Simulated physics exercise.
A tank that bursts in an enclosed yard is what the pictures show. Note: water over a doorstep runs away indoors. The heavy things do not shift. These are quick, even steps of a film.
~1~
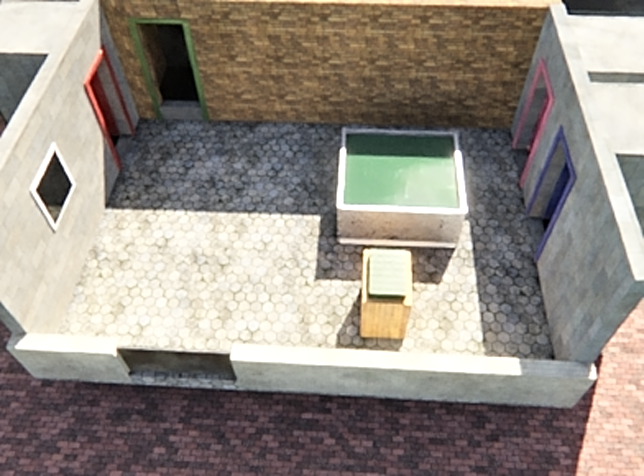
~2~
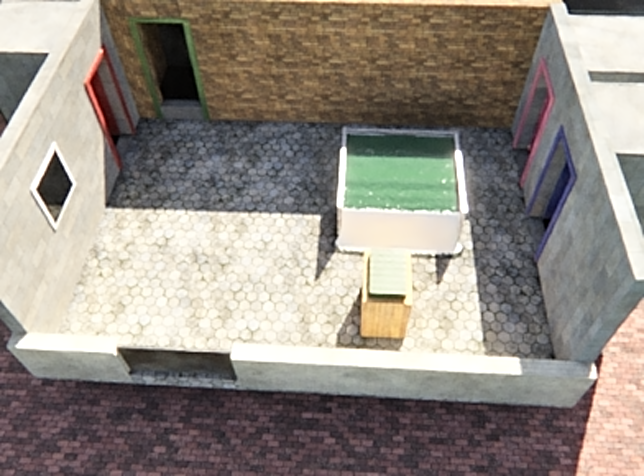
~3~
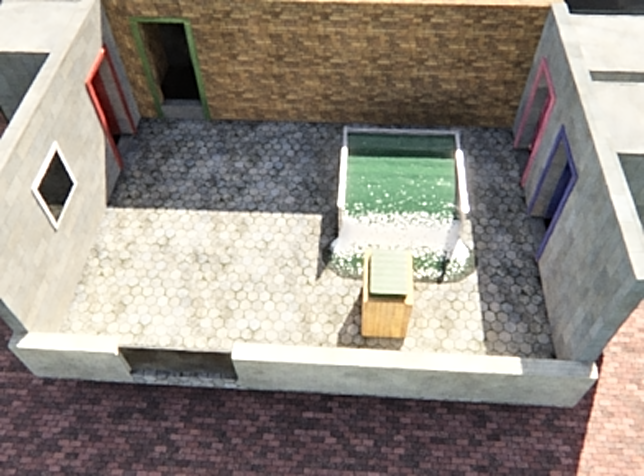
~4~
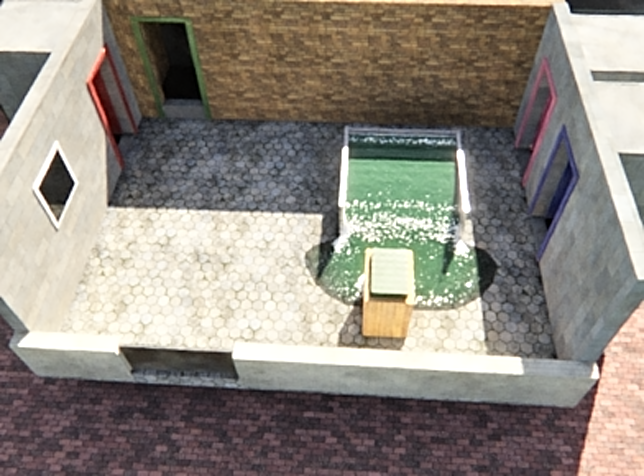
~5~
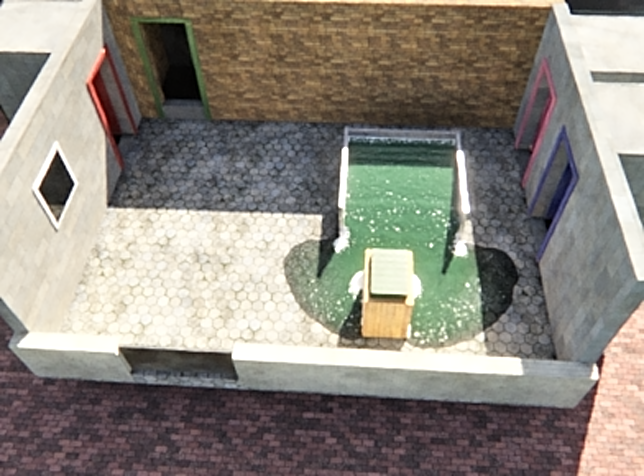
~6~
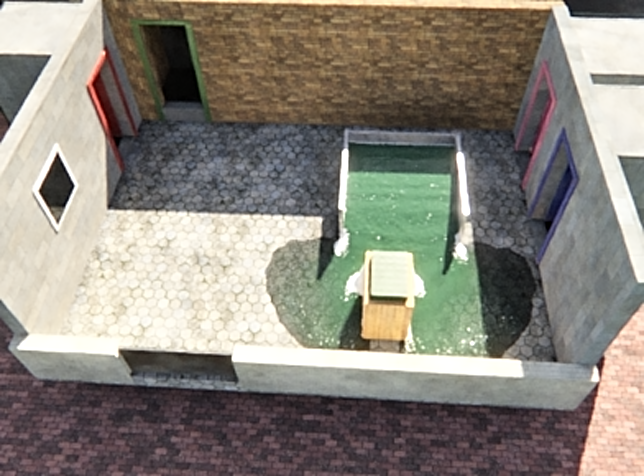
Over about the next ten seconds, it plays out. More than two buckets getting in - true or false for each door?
Pink door: True; red door: True; blue door: True; green door: False.
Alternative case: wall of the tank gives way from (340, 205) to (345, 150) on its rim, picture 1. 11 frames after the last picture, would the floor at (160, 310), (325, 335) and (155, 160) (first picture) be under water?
So: Wetted, then spared, then wetted.
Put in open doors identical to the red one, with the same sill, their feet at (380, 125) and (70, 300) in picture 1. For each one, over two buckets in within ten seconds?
Going in the given order, they come out within bounds and over the limit.
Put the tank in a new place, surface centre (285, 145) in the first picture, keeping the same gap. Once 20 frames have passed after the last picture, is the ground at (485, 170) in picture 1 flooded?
Point status: Unsoaked.
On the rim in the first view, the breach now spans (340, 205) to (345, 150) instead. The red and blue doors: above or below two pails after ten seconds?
The red door exceeds the limit and the blue door remains below.
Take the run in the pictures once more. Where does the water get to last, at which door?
It's the green door.
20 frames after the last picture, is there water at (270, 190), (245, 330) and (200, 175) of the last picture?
Result, in that order: Not wetted / wetted / not wetted.
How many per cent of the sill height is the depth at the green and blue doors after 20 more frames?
About 0 and 310 %.
A moment on, water covers 25 % of the floor; the pink door not reached, the red door not reached, the blue door not reached, the green door not reached.
Next, water covers 40 % of the floor; the pink door not reached, the red door not reached, the blue door wet at the sill, nothing in, the green door not reached.
Then, water covers 60 % of the floor; the pink door wet at the sill, nothing in, the red door not reached, the blue door under two buckets in, the green door not reached.
Later, water covers 90 % of the floor; the pink door under two buckets in, the red door wet at the sill, nothing in, the blue door over two buckets in, the green door wet at the sill, nothing in.
In the end, water covers 100 % of the floor; the pink door over two buckets in, the red door over two buckets in, the blue door over two buckets in, the green door wet at the sill, nothing in.
